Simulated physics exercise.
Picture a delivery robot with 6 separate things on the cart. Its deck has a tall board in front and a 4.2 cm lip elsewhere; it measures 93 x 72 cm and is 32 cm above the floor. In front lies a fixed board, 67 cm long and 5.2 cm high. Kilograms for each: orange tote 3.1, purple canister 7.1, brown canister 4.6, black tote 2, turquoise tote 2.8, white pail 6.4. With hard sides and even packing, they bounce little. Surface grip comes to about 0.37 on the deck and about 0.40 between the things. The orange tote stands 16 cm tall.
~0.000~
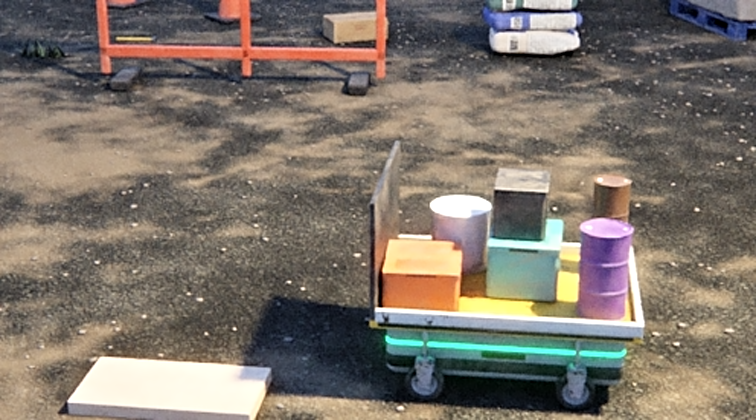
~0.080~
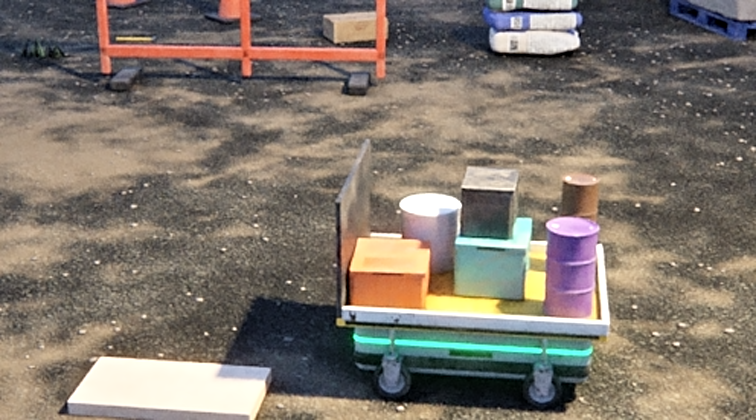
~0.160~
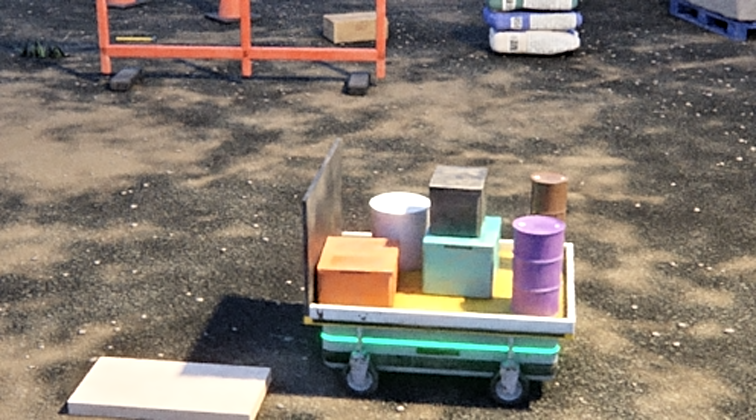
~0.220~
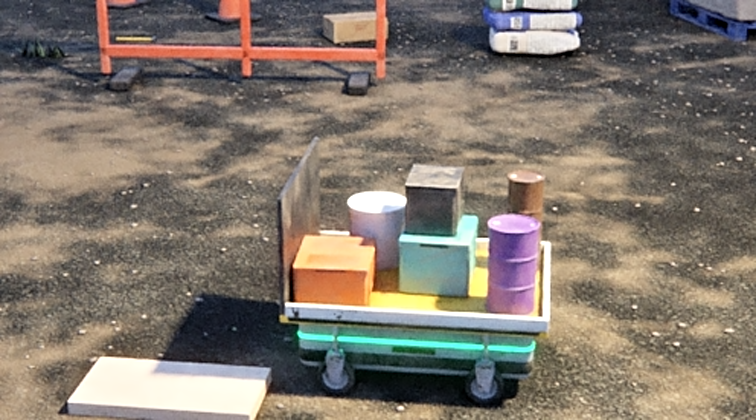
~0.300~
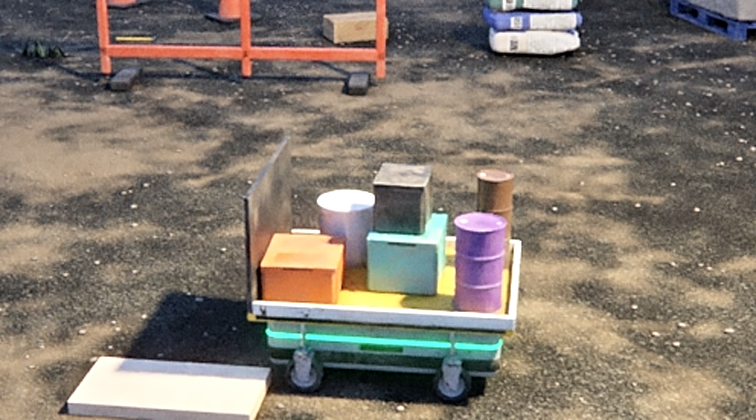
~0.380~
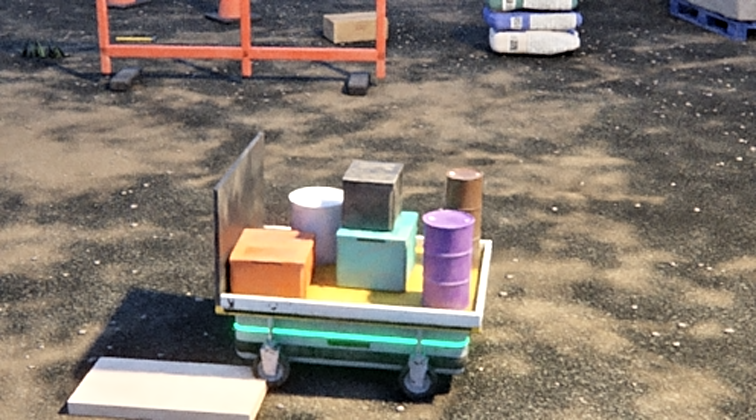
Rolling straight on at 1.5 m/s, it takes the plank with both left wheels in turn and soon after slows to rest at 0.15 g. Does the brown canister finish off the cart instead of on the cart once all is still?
Yes, it ends up off the cart.
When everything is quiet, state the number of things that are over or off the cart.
Total: 1.
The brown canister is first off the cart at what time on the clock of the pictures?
Around 1.2 seconds.
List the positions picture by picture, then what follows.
In the first picture, cart has run 0 cm; orange tote (423, 277).
In the second picture, cart has run 12 cm; black tote (490, 203); turquoise tote (493, 258).
In the third picture, cart has run 24 cm; white pail (400, 232); orange tote (360, 273).
In the fourth picture, cart has run 33 cm; purple canister (512, 266); black tote (435, 201).
In the fifth picture, cart has run 45 cm; turquoise tote (408, 253); white pail (348, 230).
In the sixth picture, cart has run 57 cm; brown canister (463, 220); orange tote (274, 265).
By 0.68 s, cart has run 102 cm; orange tote 4 cm from its spot; white pail 3 cm from its spot; black tote 3 cm from its spot.
By 1.08 s, cart has run 162 cm; brown canister tilted 33° near (219, 190); purple canister tilted 25°; black tote 8 cm from its spot.
By 1.38 s, cart has run 207 cm; brown canister now off the cart; purple canister tilted 24°; black tote 8 cm from its spot.
By 1.88 s, cart has run 263 cm; black tote 8 cm from its spot; purple canister tilted 4°; orange tote 5 cm from its spot.
When it is over (2.8 s), off the cart, brown canister; the other 5 within 10 cm of the start.
